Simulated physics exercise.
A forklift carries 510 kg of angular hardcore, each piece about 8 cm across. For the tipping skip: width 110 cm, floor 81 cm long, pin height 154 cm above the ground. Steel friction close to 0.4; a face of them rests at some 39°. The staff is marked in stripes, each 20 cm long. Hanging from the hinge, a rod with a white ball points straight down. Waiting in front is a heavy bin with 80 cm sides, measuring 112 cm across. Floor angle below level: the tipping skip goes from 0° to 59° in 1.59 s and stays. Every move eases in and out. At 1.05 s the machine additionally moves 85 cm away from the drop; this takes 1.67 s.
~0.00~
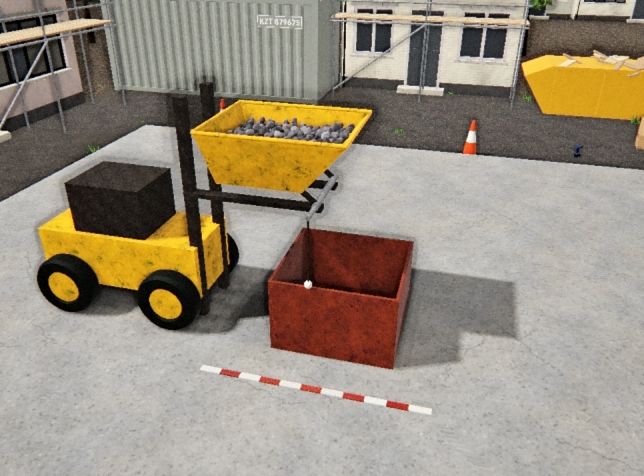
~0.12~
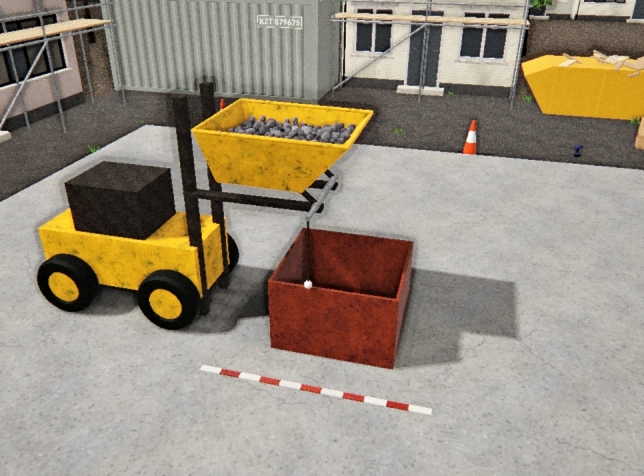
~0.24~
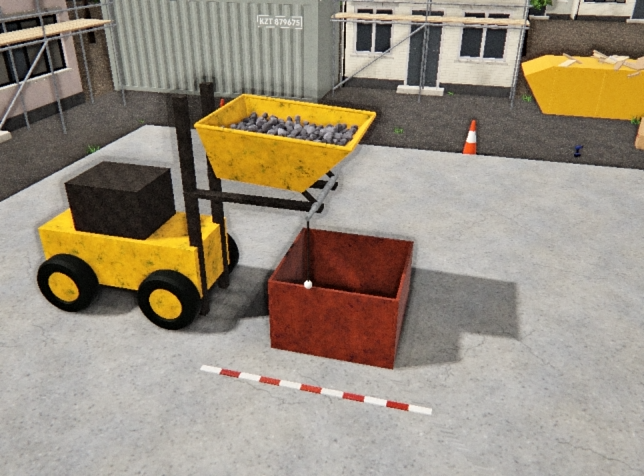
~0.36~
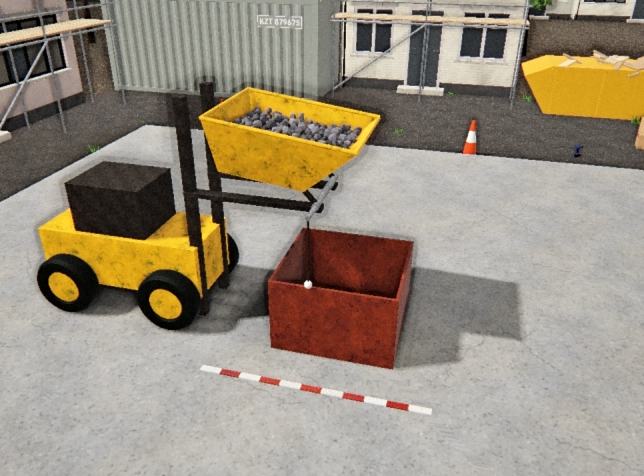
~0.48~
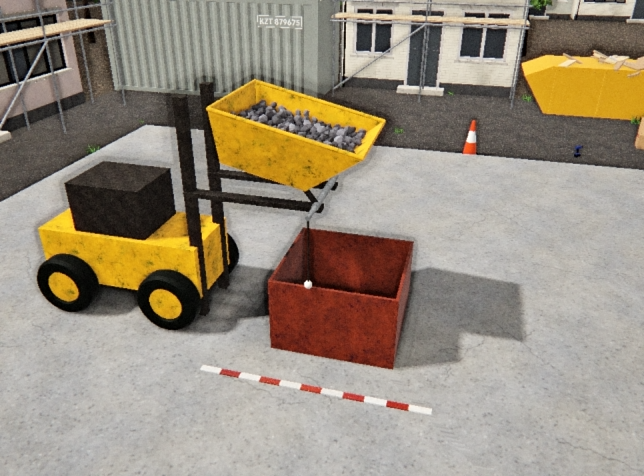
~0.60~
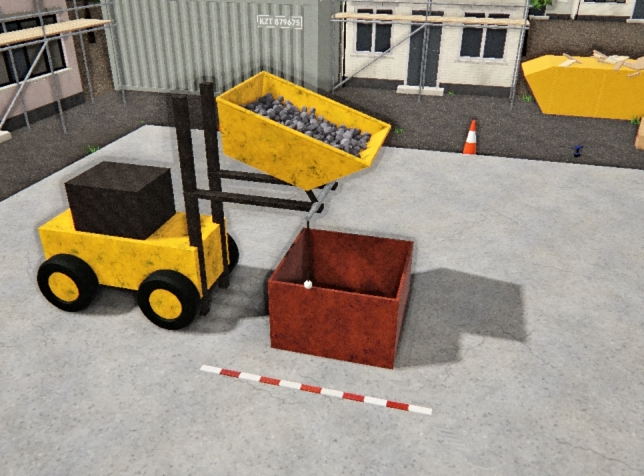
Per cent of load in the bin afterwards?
Roughly 35 percent.
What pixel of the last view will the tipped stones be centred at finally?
Near (363, 324).
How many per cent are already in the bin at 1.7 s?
At that moment: Approx. 10 %.
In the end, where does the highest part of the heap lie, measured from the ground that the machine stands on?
The top ends up around 48 cm above the machine's ground.
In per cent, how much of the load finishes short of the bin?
Estimated share: Approx. 0 %.
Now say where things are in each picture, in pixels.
In the first picture, the tipping skip is at 0°, its lip at (347, 147); the top of the load is at (331, 131).
In the second picture, the tipping skip is at 1°, its lip at (349, 148); the top of the load is at (318, 131); the stones move at 0.2 m/s on average.
In the third picture, the tipping skip is at 4°, its lip at (352, 150); the top of the load is at (299, 127); the stones move at 0.3 m/s on average.
In the fourth picture, lip at (357, 154), floor tilted 8°, highest stones at (260, 117); the stones move at 0.4 m/s on average.
In the fifth picture, the tipping skip is at 13°, its lip at (363, 159); the top of the load is at (264, 110); the stones move at 0.5 m/s on average.
In the sixth picture, the tipping skip is at 19°, its lip at (370, 165); the top of the load is at (263, 103); the stones move at 0.5 m/s on average.
After 1.2 s the floor is at 50°; 100 % in the tipping skip; the foremost stones are at (381, 182).
After 1.7 s the floor is at 59°; 91 % in the tipping skip, 8 % in the bin, 1 % beside or beyond the bin; the foremost stones are at (401, 240).
After 3.2 s the floor is at 59°; 57 % in the tipping skip, 34 % in the bin, 9 % beside or beyond the bin; the foremost stones are at (480, 364).
After 5.8 s the floor is at 59°; 55 % in the tipping skip, 36 % in the bin, 10 % beside or beyond the bin; the foremost stones are at (480, 364).
